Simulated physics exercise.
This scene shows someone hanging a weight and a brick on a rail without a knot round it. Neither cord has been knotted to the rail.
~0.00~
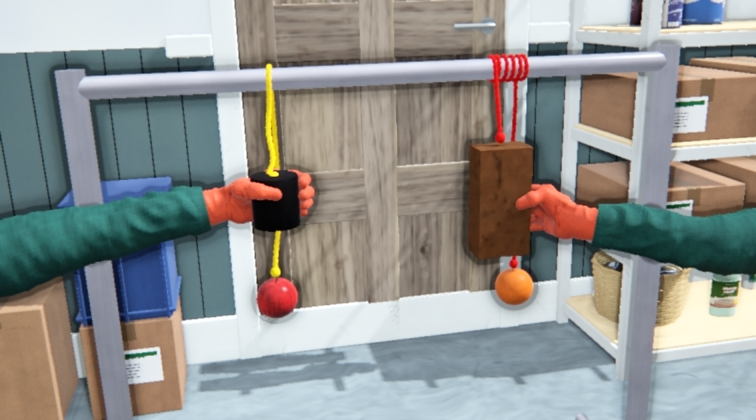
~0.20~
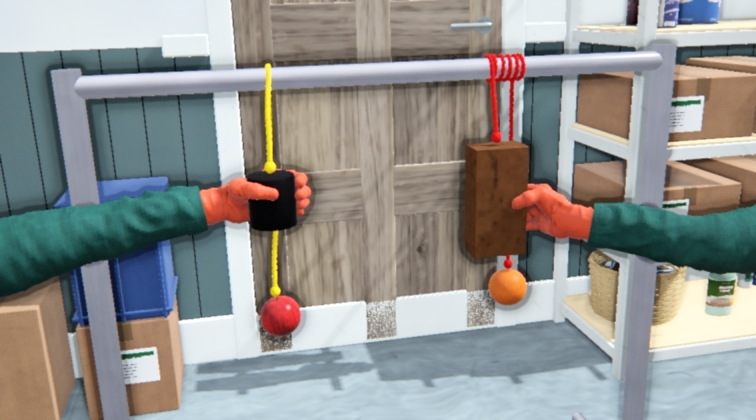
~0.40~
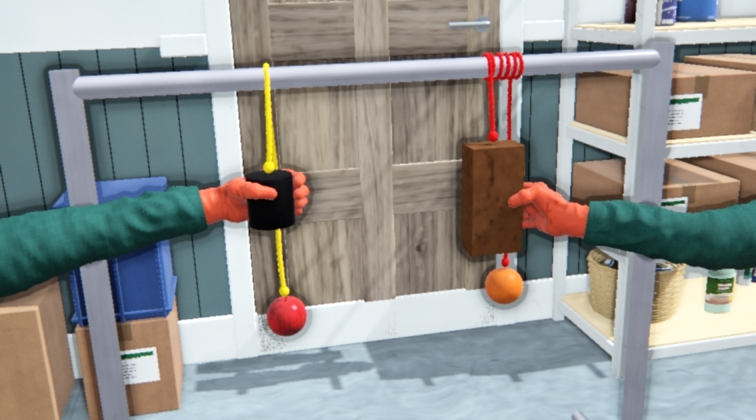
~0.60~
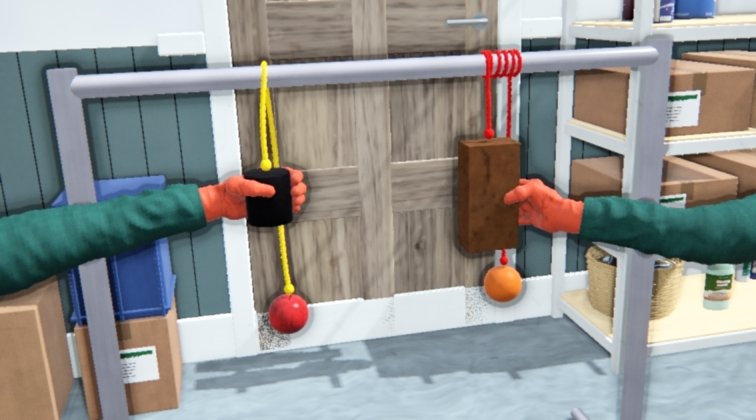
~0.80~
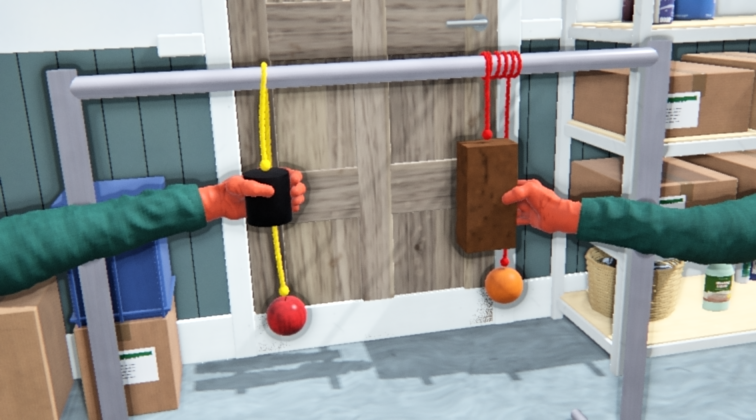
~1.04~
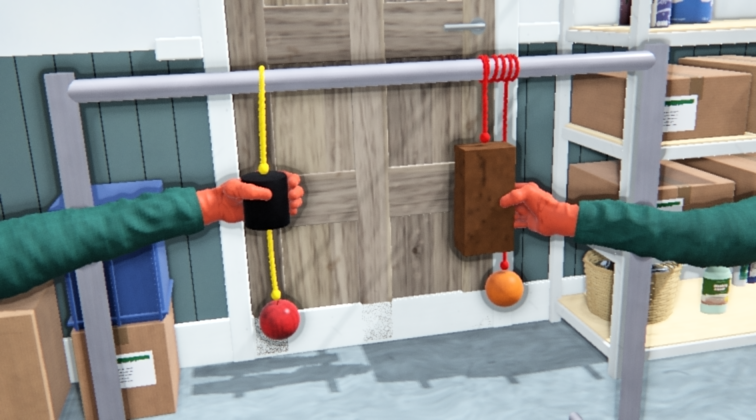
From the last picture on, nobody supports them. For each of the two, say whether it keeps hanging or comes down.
Weight: Comes down. Brick: Keeps hanging.
After 1.36 s, weight dropping near (275, 286); brick hanging near (484, 191).
After 1.70 s, weight on the floor; brick hanging near (485, 181).
After 2.02 s, weight on the floor; brick hanging near (485, 188).
At rest, weight on the floor; brick hanging near (483, 191). The weight drops and the brick keeps its height.
